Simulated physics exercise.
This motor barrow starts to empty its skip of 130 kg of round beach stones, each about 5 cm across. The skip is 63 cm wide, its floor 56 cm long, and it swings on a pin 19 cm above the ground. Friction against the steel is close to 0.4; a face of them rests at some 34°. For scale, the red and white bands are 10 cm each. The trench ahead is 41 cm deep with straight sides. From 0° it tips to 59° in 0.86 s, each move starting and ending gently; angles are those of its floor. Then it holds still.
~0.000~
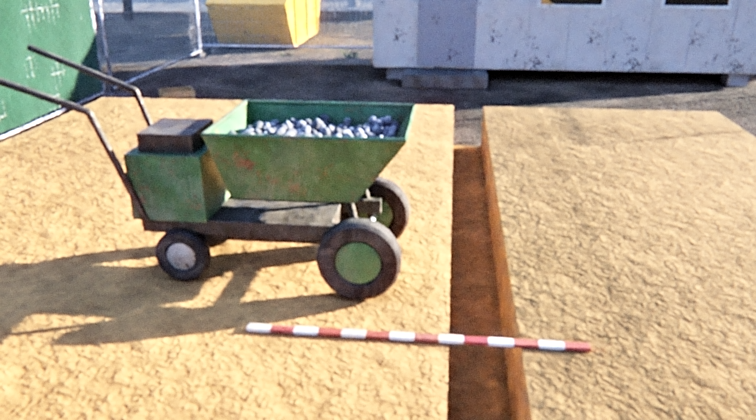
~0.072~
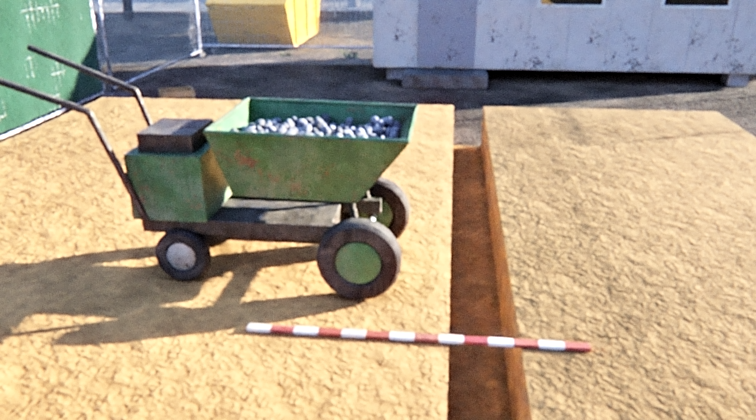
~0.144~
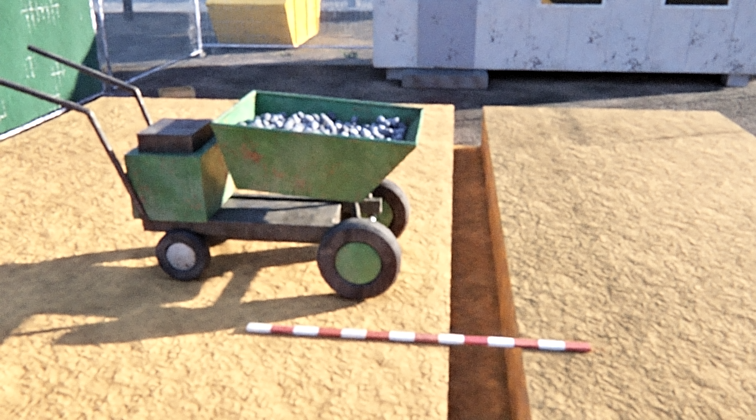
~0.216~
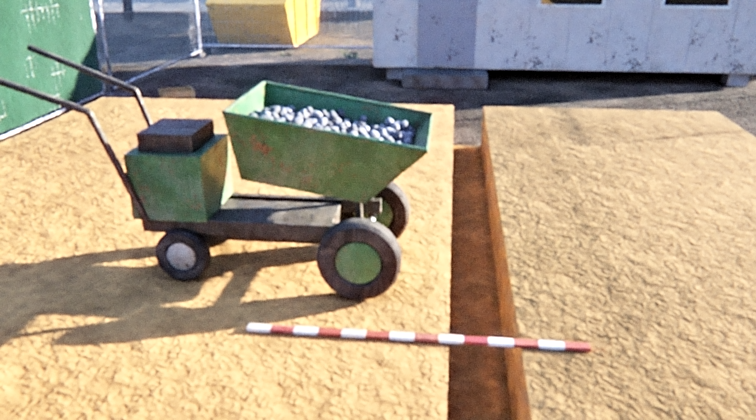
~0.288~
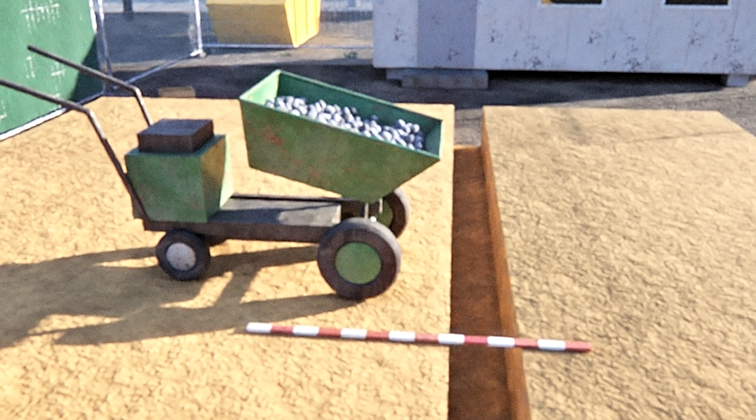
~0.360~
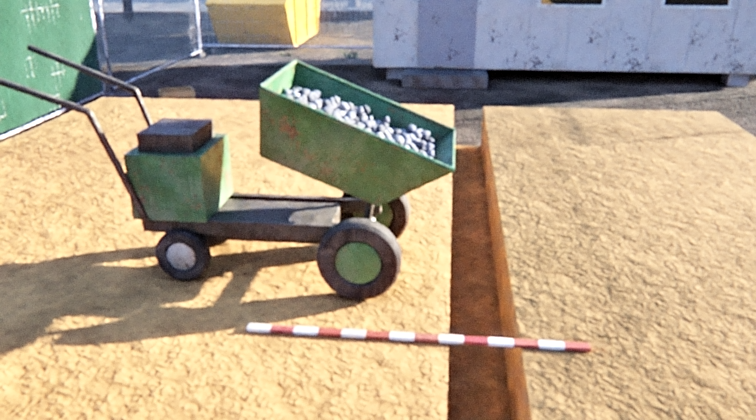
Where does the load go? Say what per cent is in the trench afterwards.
Roughly 26 per cent ends in the trench.
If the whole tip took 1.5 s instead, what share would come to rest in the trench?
Then about 35 per cent.
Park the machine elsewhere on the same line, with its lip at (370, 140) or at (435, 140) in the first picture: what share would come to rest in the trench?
Near 50 per cent from the first place, 10 from the second.
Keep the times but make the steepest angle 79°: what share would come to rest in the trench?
In that case some 30 per cent.
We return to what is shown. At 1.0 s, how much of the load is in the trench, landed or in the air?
About 5 per cent by then.
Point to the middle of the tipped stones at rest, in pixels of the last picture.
Near (544, 273).
After 0.6 s the floor is at 49°; 100 % in the skip; the foremost stones are at (469, 194).
After 1.0 s the floor is at 59°; 87 % in the skip, 4 % in the trench, 9 % past the trench; the foremost stones are at (548, 259).
After 1.3 s the floor is at 59°; 50 % in the skip, 4 % in the trench, 47 % past the trench; the foremost stones are at (670, 288).
After 3.3 s the floor is at 59°; 19 % in the skip, 26 % in the trench, 54 % past the trench; the foremost stones are past the picture's edge.
